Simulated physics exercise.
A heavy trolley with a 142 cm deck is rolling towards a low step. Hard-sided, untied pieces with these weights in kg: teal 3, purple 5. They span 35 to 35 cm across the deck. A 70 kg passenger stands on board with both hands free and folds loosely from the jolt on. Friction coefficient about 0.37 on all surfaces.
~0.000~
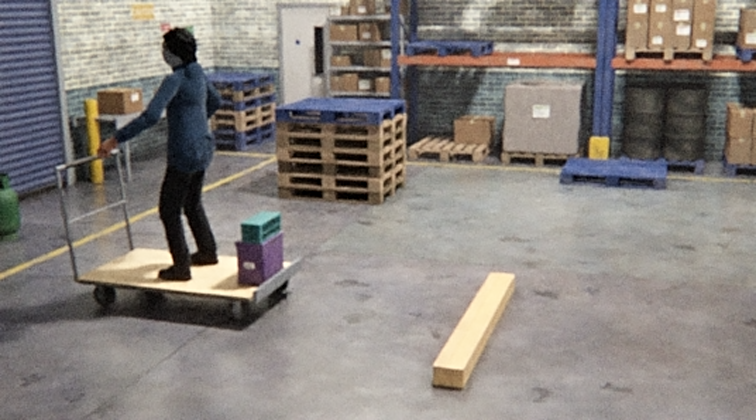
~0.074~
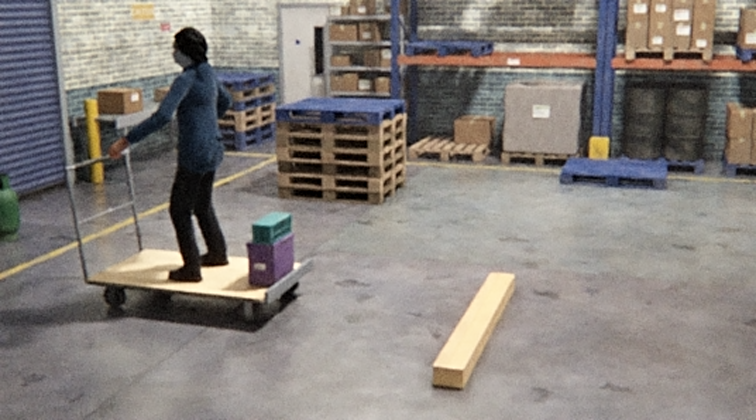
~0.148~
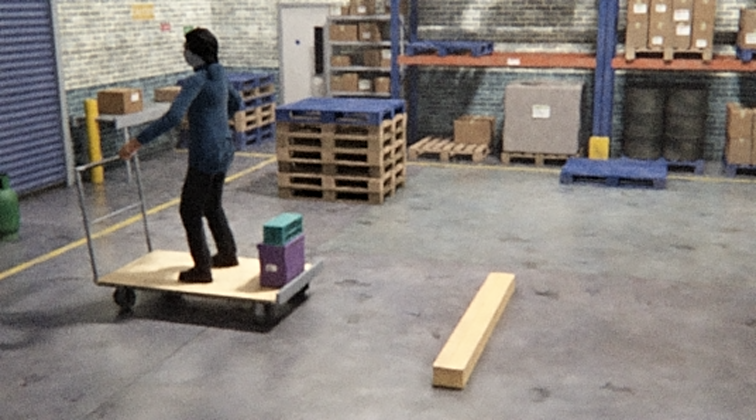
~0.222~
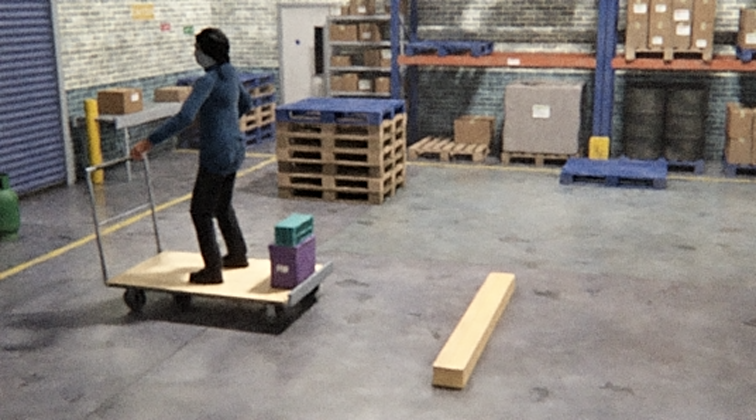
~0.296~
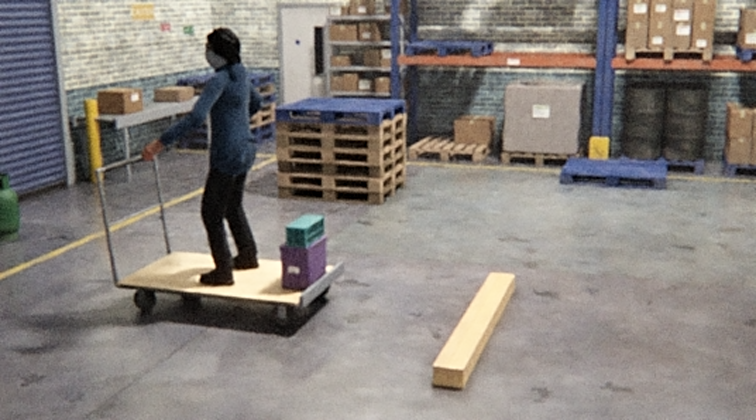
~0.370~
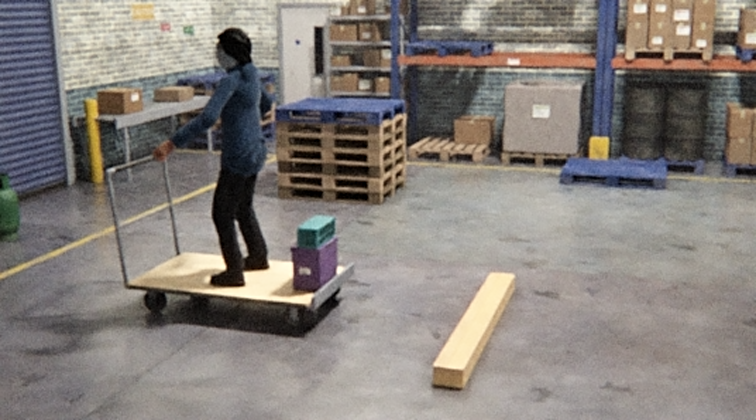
A flatbed trolley carrying a standing person in a blue top and a teal crate stacked on a purple box rolls steadily rightward across a warehouse floor, the person's hand at the handle, while a wooden beam lies still.
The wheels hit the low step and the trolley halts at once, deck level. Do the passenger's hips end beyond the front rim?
At this pace the passenger's hips go over the front rim.
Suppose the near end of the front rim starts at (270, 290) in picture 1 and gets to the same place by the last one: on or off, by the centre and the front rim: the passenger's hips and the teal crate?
In that case hips on, teal off.
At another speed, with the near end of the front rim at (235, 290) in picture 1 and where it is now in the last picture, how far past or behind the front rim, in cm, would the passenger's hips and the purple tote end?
Then hips 50 past, purple 20 past.
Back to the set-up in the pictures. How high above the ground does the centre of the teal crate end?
Roughly 5 cm above it.
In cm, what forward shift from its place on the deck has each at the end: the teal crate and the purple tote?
Teal 60, purple 0.
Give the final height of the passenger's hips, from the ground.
Some 20 cm up.
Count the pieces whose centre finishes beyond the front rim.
1 in all.
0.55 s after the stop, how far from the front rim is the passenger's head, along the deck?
Some 20 cm behind it.
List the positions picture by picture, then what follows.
The first picture shows hips (190, 151), teal crate (261, 227), rim corner (255, 298); 145 cm still to roll.
The second picture shows hips (200, 151), teal crate (272, 228), rim corner (266, 299); 137 cm still to roll.
The third picture shows hips (211, 152), teal crate (283, 229), rim corner (278, 300); 128 cm still to roll.
The fourth picture shows hips (222, 153), teal crate (294, 230), rim corner (289, 302); 120 cm still to roll.
The fifth picture shows hips (232, 153), teal crate (305, 231), rim corner (301, 303); 111 cm still to roll.
The sixth picture shows hips (243, 154), teal crate (317, 232), rim corner (313, 304); 103 cm still to roll. Speed about 1.1 m/s.
The wheels strike at 1.27 s.
After 1.82 s the passenger's hips are 14 cm behind the rim, near (460, 236) in the last picture's view.
After 2.27 s the passenger's hips are 11 cm past the rim, near (498, 243) in the last picture's view.
Final state at 4.6 s, past the rim, teal crate and the passenger's hips; behind it, purple tote.
